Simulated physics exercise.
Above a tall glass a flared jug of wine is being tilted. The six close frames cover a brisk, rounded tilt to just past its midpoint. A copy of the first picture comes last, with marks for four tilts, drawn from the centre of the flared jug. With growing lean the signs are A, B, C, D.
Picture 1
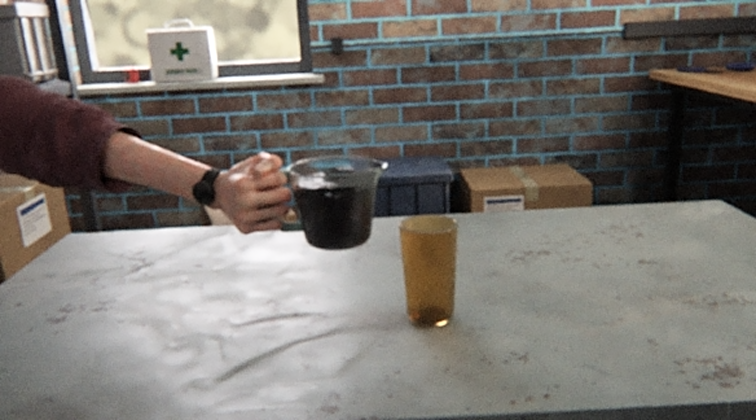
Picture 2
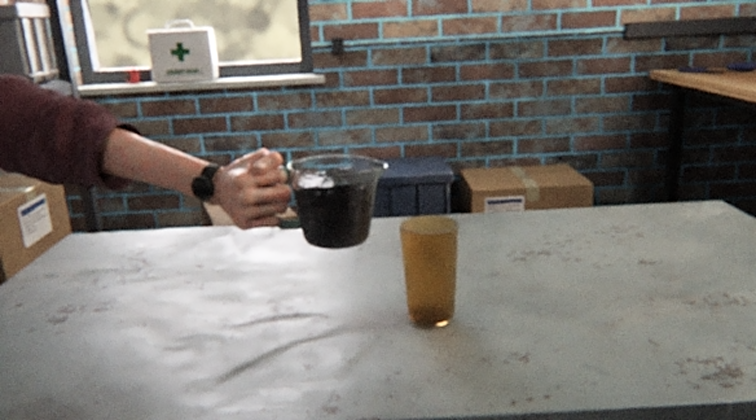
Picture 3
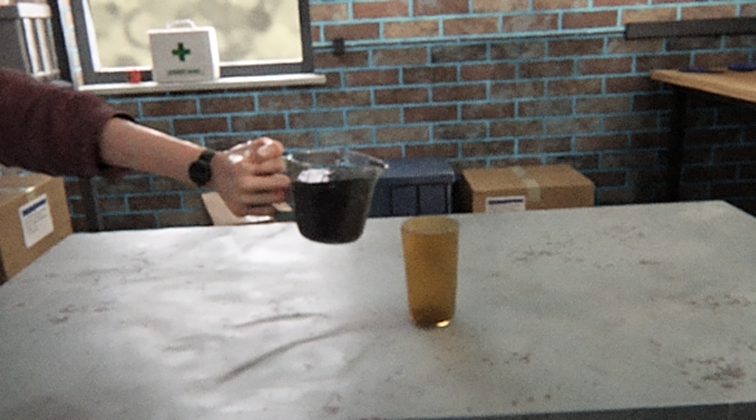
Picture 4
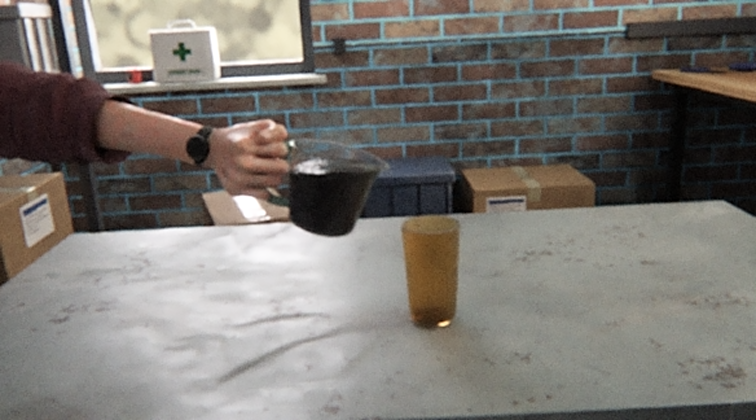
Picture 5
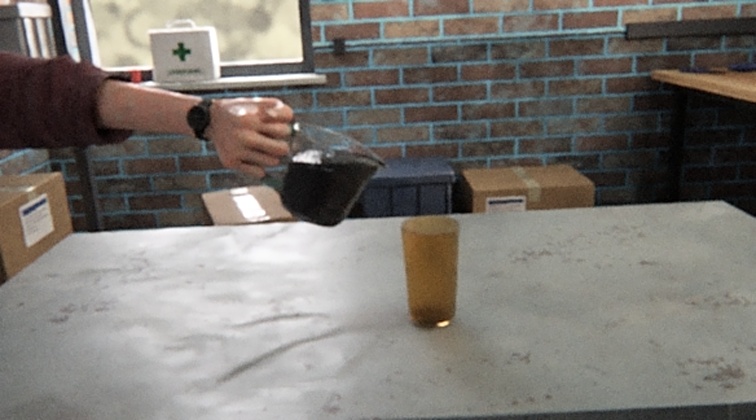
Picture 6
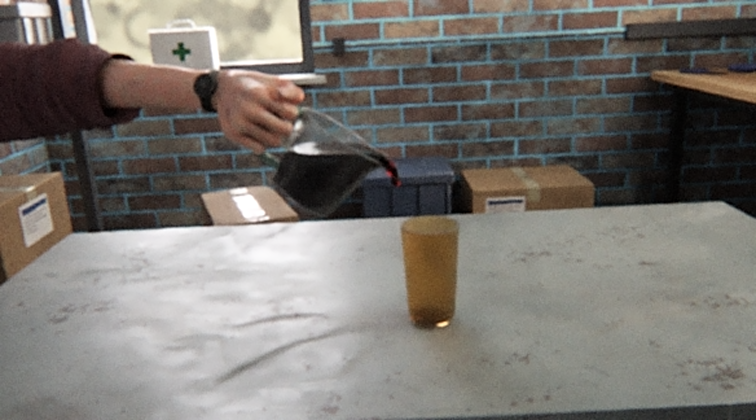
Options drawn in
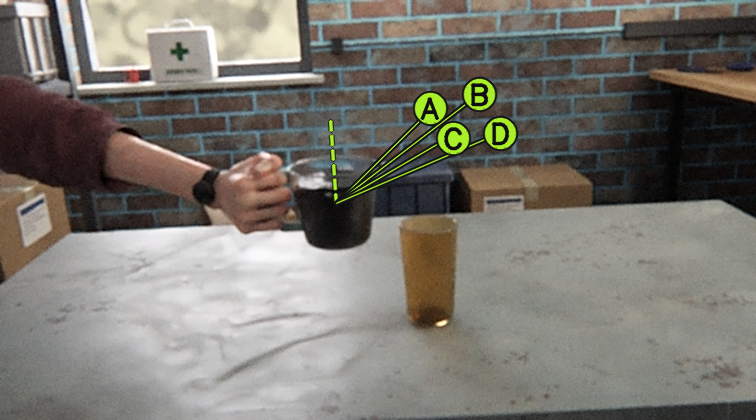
In a brick-walled workshop, a hand tilting a glass jug of dark red liquid beside an amber tumbler, liquid just crossing the lip.
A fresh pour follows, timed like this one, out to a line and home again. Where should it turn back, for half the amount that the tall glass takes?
Mark A does it best.
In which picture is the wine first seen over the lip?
In picture 6.
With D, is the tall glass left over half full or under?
Over.
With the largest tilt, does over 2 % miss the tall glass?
Yes.
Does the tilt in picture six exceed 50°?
No.
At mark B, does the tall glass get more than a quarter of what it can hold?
Yes.
On the marked copy, A at (419, 121); B at (465, 104); C at (437, 144); D at (485, 139).
With A, the tall glass ends with about 50 % of what it can hold.
With B, the tall glass ends with about 67 % of what it can hold.
With C, the tall glass ends with about 84 % of what it can hold.
With D, the tall glass ends with about 80 % of what it can hold; 16 % of the wine is spilt.
